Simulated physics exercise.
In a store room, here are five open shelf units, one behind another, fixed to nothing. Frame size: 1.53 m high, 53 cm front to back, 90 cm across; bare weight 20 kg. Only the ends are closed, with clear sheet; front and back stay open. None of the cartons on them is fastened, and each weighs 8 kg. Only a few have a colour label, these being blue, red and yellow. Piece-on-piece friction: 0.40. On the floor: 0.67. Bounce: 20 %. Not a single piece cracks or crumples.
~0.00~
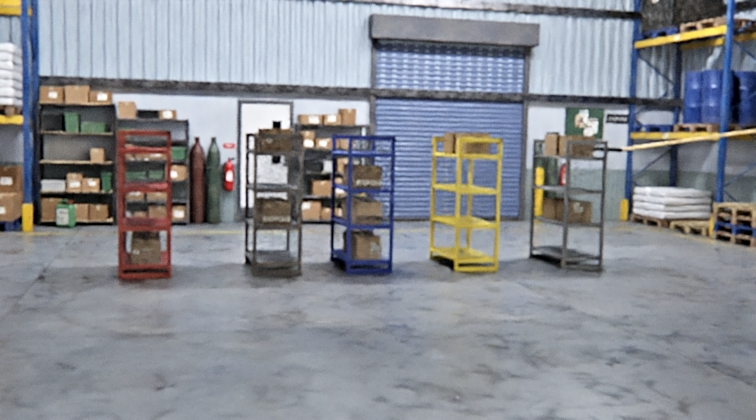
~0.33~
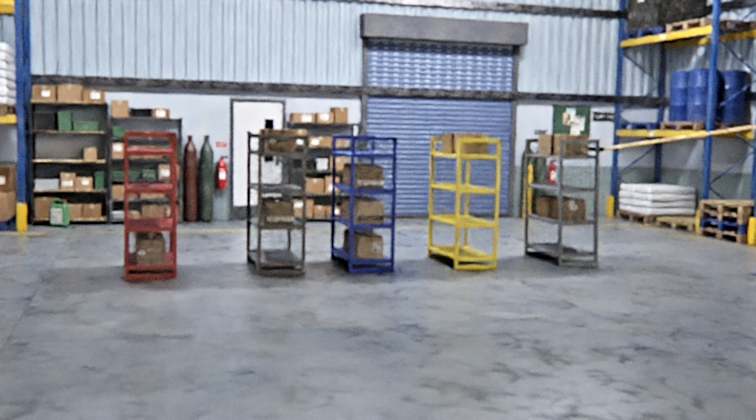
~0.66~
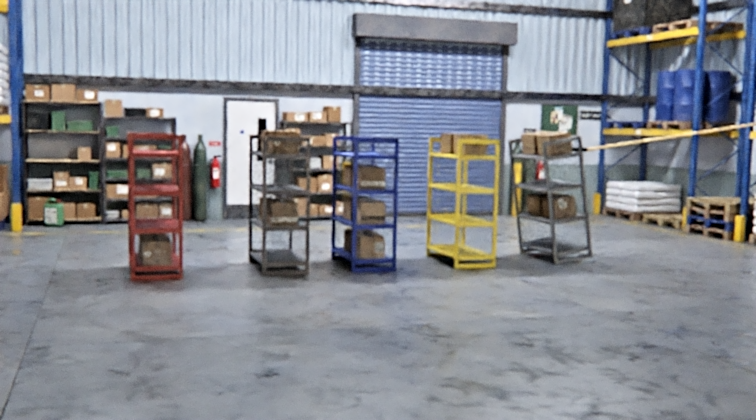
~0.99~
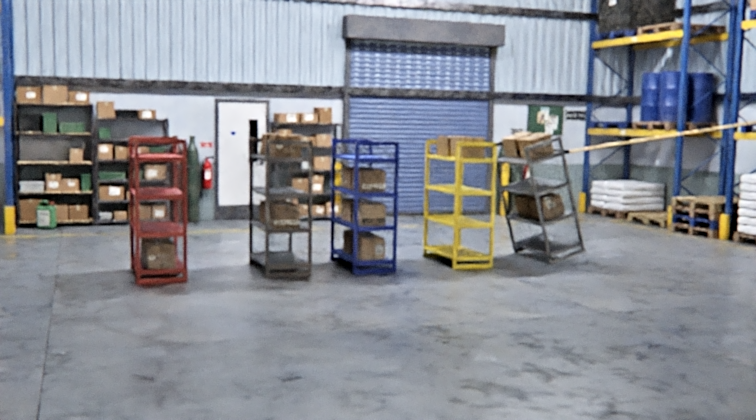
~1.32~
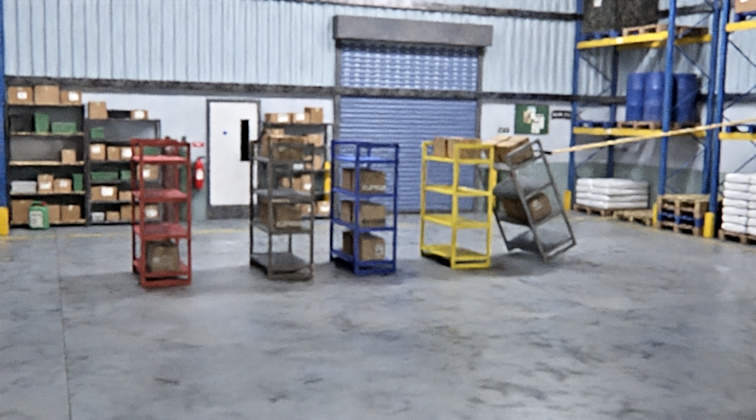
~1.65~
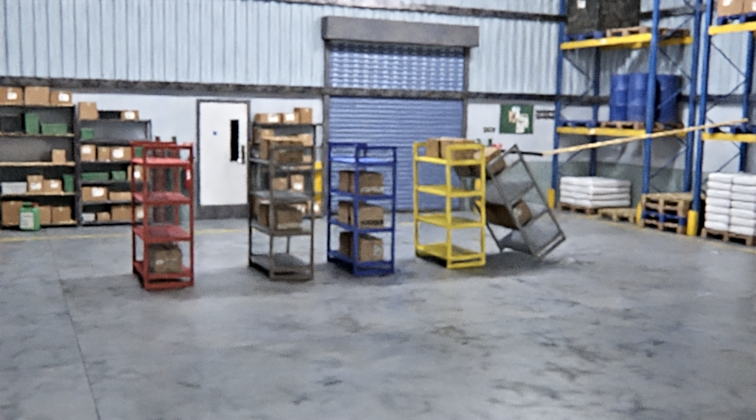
A long pole pushes the rightmost grey shelf unit, which tilts left against the yellow one.
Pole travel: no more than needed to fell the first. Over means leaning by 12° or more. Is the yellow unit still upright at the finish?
No, it has gone down.
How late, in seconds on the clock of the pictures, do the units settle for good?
About 3.5 s.
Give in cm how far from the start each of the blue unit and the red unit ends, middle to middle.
Blue shifts 10 cm and red shifts 0 cm.
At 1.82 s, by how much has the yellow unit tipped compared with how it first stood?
Roughly 5 degrees.
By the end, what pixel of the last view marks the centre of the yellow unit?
Somewhere close to (419, 202), I'd say.
By 1.82 s, 2 cartons spilt or dropped; none of the 4 other units over, 1 disturbed; yellow unit tilted 6°.
By 2.08 s, 4 cartons spilt or dropped; none of the 4 other units over, 1 disturbed; yellow unit tilted 10°.
By 2.68 s, 4 cartons spilt or dropped; 1 of the 4 other units over; yellow unit tilted 28°.
By 3.32 s, 4 cartons spilt or dropped; 1 of the 4 other units over; yellow unit tilted 29°.
When it is over (3.9 s), 4 cartons spilt or dropped; 1 of the 4 other units over; yellow unit tilted 29°; blue unit moved 52 mm; red unit unmoved. Three left standing. In pixels of the last frame, middles, yellow unit near (419, 202), blue unit near (356, 206).
